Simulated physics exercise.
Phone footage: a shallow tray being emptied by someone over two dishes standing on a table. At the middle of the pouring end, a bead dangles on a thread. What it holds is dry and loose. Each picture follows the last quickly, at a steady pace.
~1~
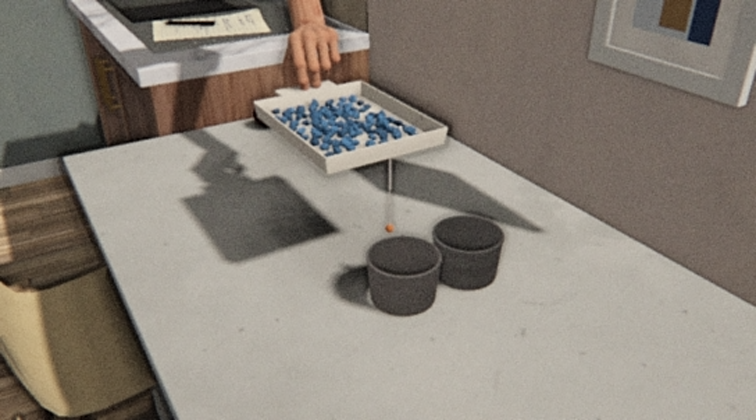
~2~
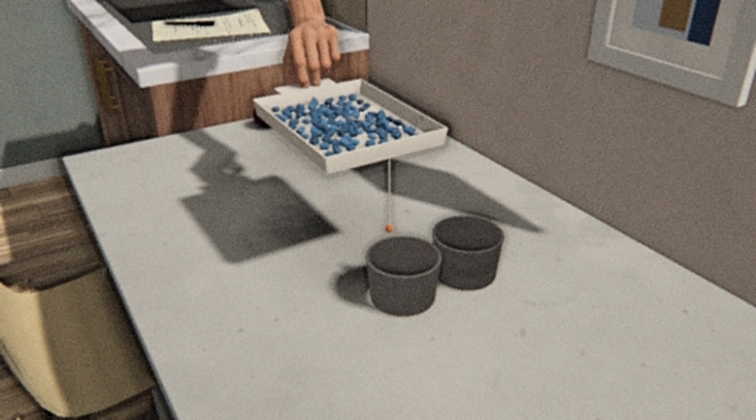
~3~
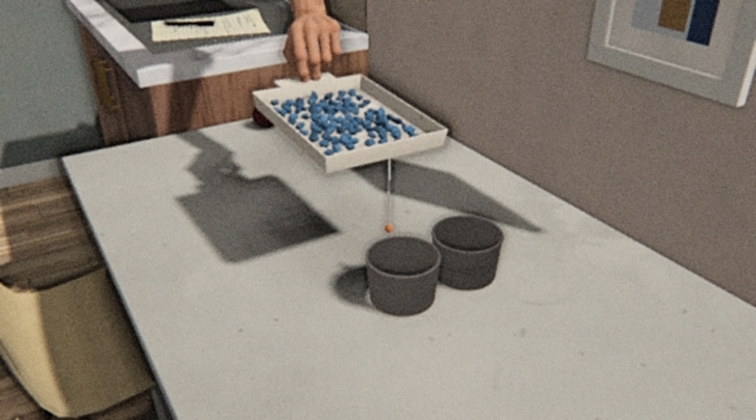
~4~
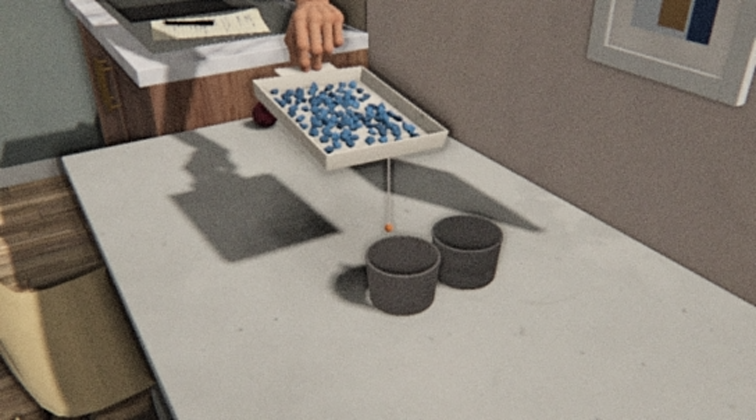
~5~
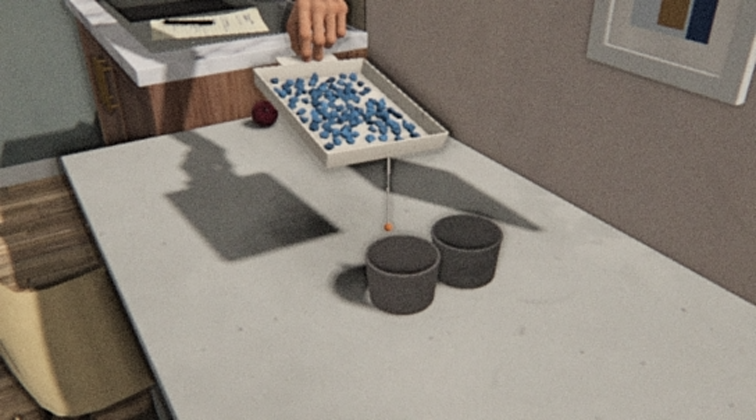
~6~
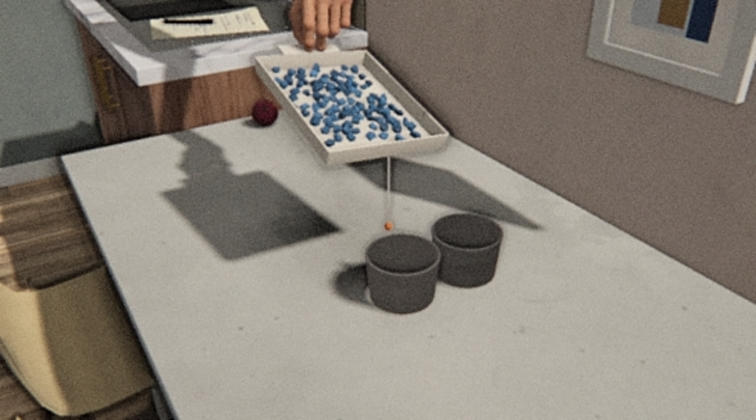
A shallow white tray of blue stones sits level above a pale table, gripped at its far end by a hand, with a small orange bead hanging near two dark dishes. The hand then raises the far end steadily, tilting the tray toward the dishes, and a dark red ball comes into view behind it.
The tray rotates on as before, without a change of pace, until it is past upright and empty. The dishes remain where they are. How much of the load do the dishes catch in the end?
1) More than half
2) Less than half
1, more than half.
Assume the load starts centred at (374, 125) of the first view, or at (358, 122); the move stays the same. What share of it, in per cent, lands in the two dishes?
First case around 90 %, second case around 80 %.
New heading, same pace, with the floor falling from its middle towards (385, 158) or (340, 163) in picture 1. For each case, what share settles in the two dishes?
I'd say roughly 50 percent with the first slope, 0 percent with the other.
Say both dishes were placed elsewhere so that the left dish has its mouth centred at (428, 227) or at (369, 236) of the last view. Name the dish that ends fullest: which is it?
One: The left-side dish. Two: The right-side dish.
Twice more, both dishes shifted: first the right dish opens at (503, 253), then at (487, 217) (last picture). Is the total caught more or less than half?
A minority, then a majority.
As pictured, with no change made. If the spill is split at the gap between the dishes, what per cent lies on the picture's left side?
I'd guess close to 60 %.
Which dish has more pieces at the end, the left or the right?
Well, that is right of the pair.
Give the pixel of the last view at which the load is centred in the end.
Somewhere around (453, 266) in the final view.
Just after the last frame, tray tipped steeply; every one on the tray.
A moment on, tray tipped right over; roughly half on the tray; just a few in the left dish; roughly a quarter in the right dish; just a few outside both; roughly a quarter in the air.
Further on, tray tipped past a quarter turn; roughly a quarter in the left dish; roughly half in the right dish; roughly a quarter outside both; just a few in the air.
When it is over, tray tipped past a quarter turn; roughly a quarter in the left dish; roughly half in the right dish; roughly a quarter outside both; just a few in the air.
